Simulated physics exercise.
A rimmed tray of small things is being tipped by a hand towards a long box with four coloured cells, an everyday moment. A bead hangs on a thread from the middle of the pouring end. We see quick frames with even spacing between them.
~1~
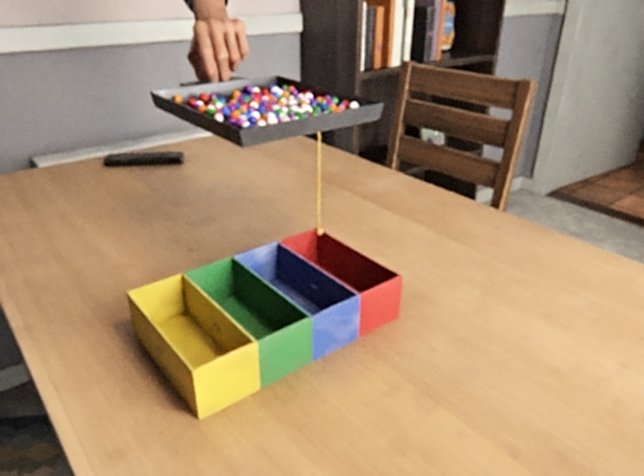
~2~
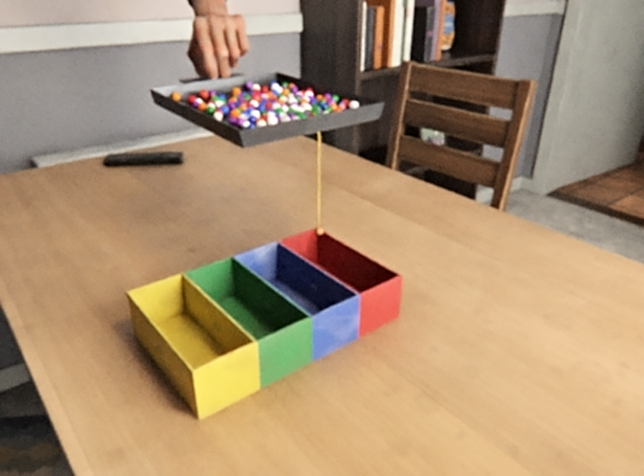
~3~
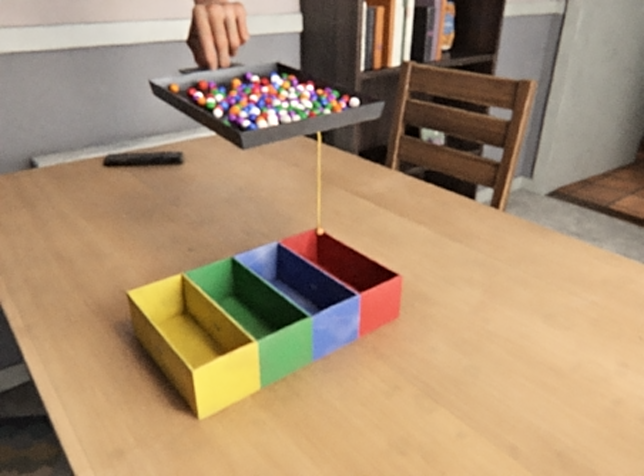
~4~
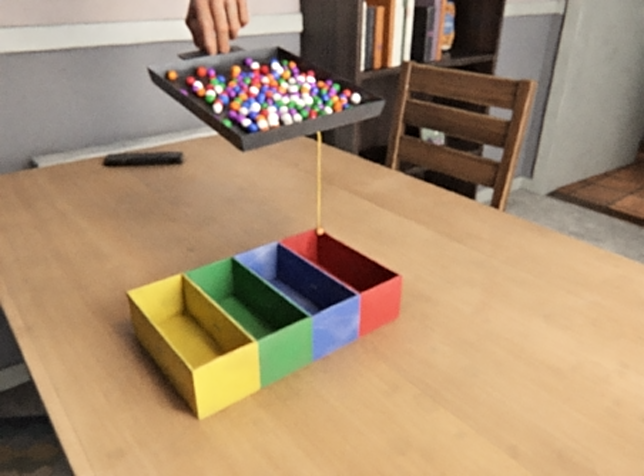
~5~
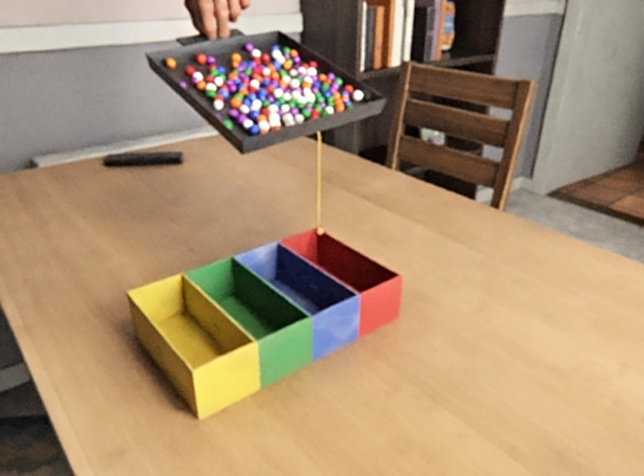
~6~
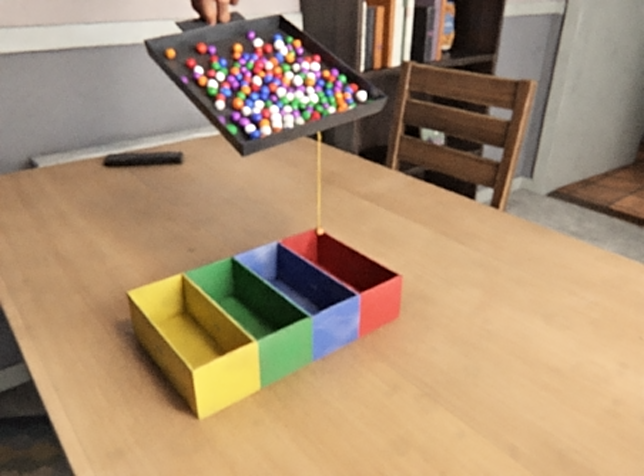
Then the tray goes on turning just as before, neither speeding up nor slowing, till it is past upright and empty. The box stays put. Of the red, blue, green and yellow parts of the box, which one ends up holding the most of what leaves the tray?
The blue part holds the most.
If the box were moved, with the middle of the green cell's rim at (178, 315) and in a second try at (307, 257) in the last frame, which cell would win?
For the first spot I'd say that red cell, and for the second spot that yellow cell.
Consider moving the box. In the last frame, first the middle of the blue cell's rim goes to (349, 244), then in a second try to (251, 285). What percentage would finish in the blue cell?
Close to 10 in a hundred, then close to 40 in a hundred.
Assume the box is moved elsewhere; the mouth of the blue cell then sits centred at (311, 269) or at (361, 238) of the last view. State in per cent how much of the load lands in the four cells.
About 90 and 70 per cent.
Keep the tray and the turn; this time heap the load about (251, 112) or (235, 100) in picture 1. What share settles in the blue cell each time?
First try 40 %, second try 40 %.
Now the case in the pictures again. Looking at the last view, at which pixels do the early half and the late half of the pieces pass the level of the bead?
Roughly (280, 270) first, then roughly (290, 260).
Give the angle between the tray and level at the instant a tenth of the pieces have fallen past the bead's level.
It is at around 85 degrees.
Shortly afterwards, tray tipped steeply; all but a few on the tray; only a few in the green cell; a little falling or outside the box.
Next, tray tipped past a quarter turn; a little on the tray; near a third in the blue cell; near a quarter in the green cell; a little in the red cell; only a few in the yellow cell; near a quarter falling or outside the box.
Some moments later, tray tipped past a quarter turn; near half in the blue cell; near a quarter in the green cell; a little in the red cell; only a few in the yellow cell; a little falling or outside the box.
In the end, tray tipped past a quarter turn; near half in the blue cell; near a quarter in the green cell; a little in the red cell; only a few in the yellow cell; a little outside the box.
